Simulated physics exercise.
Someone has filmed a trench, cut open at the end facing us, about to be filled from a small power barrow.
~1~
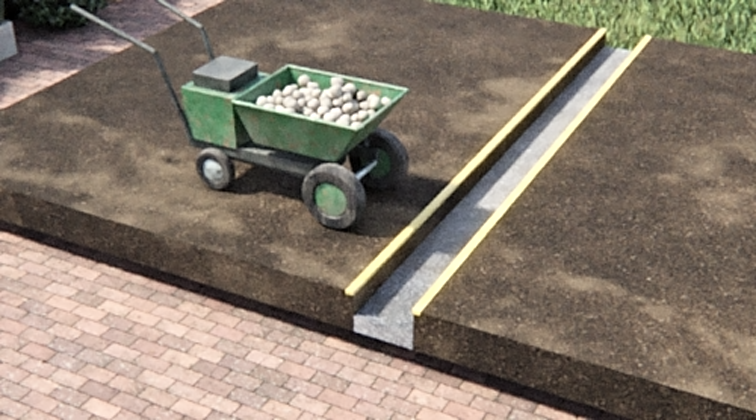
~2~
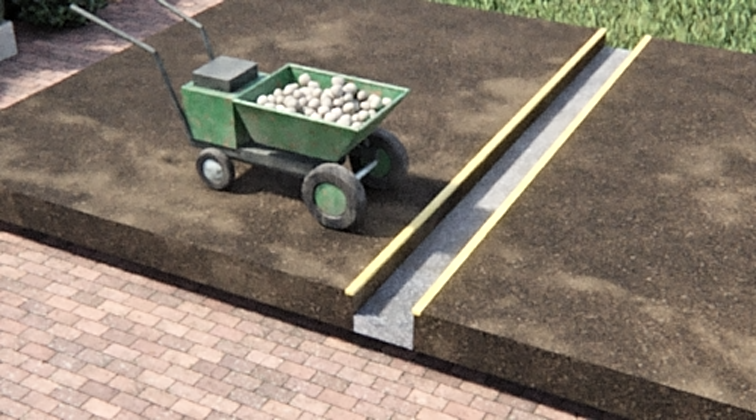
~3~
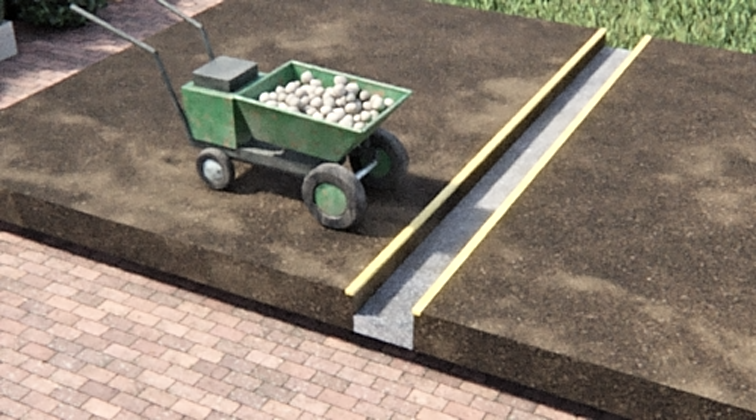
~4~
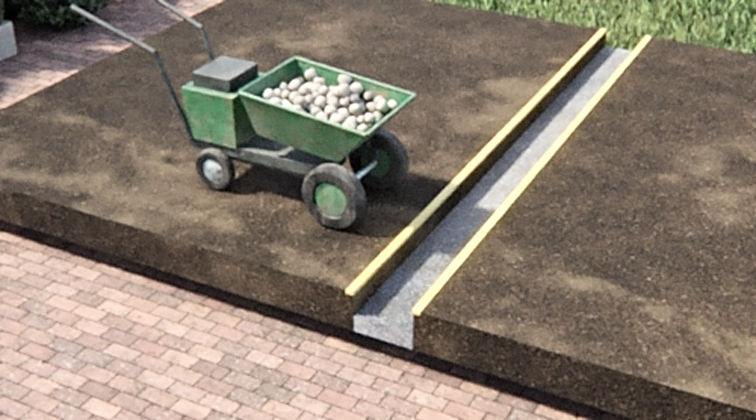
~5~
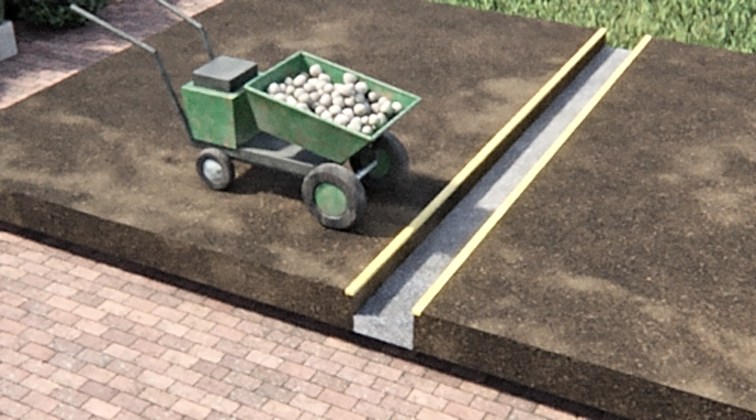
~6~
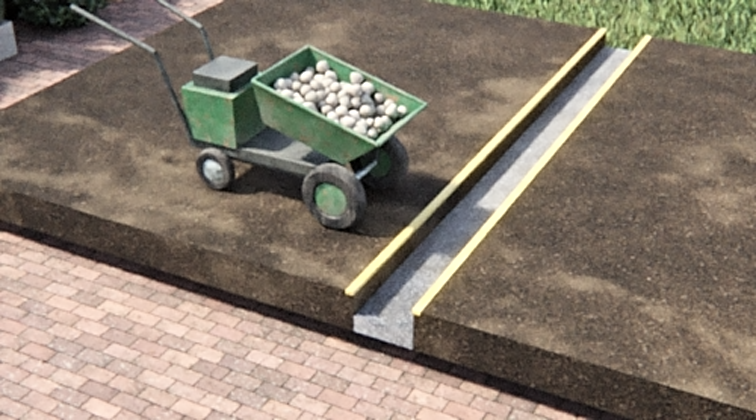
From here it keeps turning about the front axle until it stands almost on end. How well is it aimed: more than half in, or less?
The trench ends with the larger part of it.
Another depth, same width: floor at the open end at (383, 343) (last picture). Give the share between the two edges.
It comes to 90 per cent or so.
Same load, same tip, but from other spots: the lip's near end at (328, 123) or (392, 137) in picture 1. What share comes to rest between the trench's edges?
In turn 70 and 10 in a hundred.
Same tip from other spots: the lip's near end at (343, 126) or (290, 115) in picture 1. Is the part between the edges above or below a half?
The first try: The larger part. The second: Not half.
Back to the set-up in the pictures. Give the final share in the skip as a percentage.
Near 15 %.
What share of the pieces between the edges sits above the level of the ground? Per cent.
About 15 per cent.
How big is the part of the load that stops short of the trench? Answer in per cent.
Near 0 %.
Just after the last frame, skip tipped steeply; every one in the skip.
A moment on, skip tipped right over; roughly two thirds in the skip; roughly a quarter in or heaped over the trench; just a few beyond it; just a few falling.
Further on, skip tipped right over; roughly a quarter in the skip; roughly two thirds in or heaped over the trench; about a tenth beyond it.
When it is over, skip tipped right over; about a tenth in the skip; roughly two thirds in or heaped over the trench; about a tenth beyond it.
